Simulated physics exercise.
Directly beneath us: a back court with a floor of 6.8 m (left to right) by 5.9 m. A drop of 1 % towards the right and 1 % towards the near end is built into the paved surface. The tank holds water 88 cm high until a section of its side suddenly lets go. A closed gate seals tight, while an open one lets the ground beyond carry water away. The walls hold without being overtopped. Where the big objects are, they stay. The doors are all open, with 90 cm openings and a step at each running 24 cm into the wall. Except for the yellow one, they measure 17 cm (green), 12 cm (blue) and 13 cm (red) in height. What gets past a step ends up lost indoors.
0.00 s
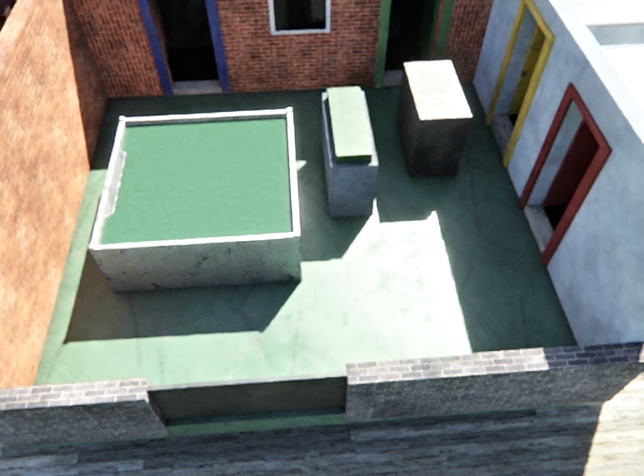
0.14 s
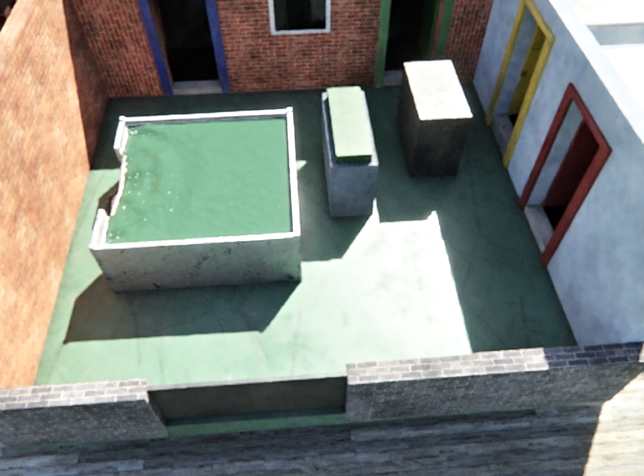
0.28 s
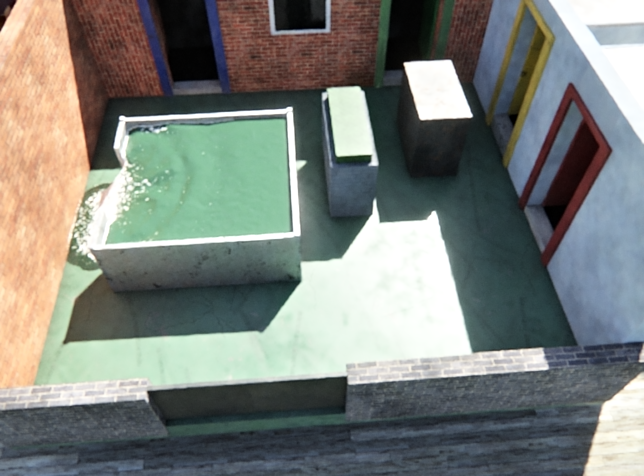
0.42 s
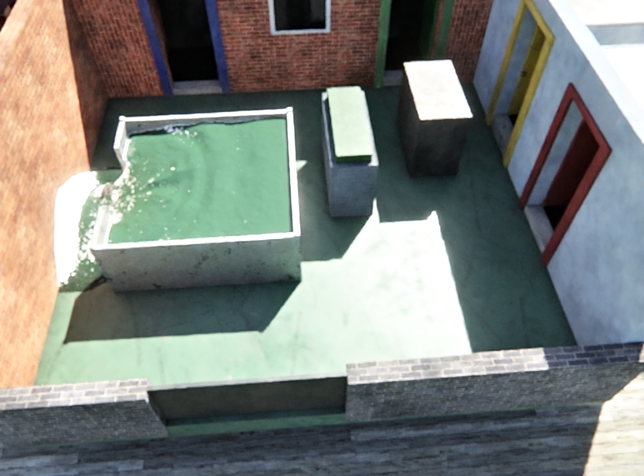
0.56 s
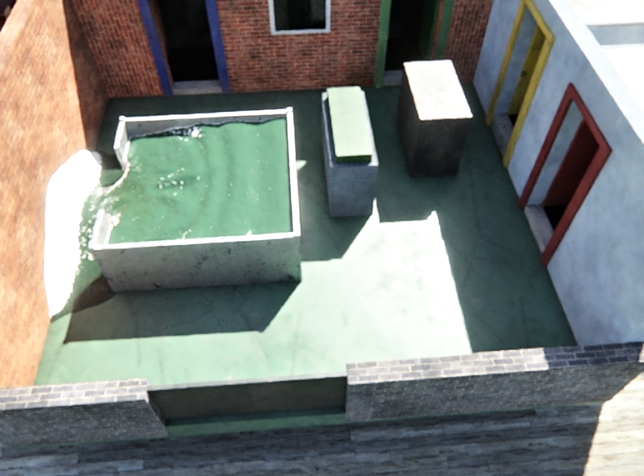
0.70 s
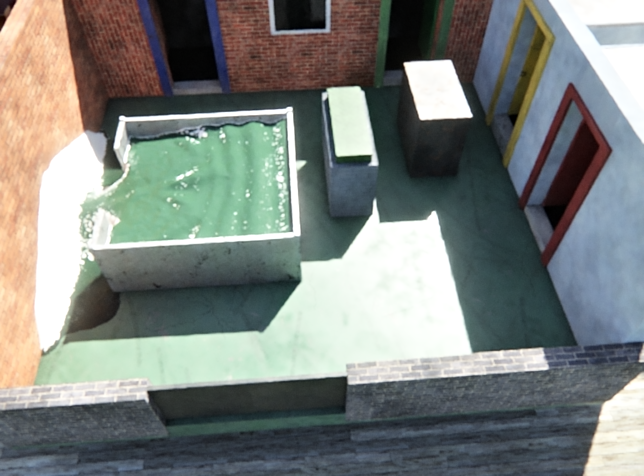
A walled back court with a green floor is seen from high above by a camera that stays still. A pale-walled tank of green water fills the left side, two grey blocks stand right of it, and blue, green, yellow and red doorways line the brick and whitish walls. The tank's left side opens, and water pours through the gap, foaming and spreading along the left wall towards the viewer.
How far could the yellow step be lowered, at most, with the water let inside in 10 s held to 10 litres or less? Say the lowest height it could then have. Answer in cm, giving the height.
It could then stand at about 19 cm.
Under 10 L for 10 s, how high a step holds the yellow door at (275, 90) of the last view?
6.5 cm.
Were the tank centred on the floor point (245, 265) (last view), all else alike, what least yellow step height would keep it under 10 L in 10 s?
Roughly 24 centimetres.
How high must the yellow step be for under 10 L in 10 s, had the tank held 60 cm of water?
The step needs to be some 11.5 cm.
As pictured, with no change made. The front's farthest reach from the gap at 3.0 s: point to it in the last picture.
Near pixel (566, 377).
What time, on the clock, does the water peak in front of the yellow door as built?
Near 6.5 seconds.
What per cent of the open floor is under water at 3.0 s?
Close to 60 per cent is wet.
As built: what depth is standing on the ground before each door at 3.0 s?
Depth (cm): Green 3 / blue 21 / yellow 0 / red 0.
After 1.4 s water covers 25 % of the floor, deepest (70 cm) near (89, 224); it has not reached the yellow door.
After 3.0 s water covers 60 % of the floor, deepest (40 cm) near (26, 416); it has not reached the yellow door.
After 10.0 s water covers 95 % of the floor, deepest (24 cm) near (299, 329); 19 cm at the yellow door, 0 litres in over its 26 cm step.
At the yellow door as built, the water arrived by 4.0 s and peaked near 26 cm at 6.6 s.
With a step of 17 cm, 25 litres would have come in within the 10 s; with 23 cm, 2 litres. So under 10 litres takes about 19 cm.
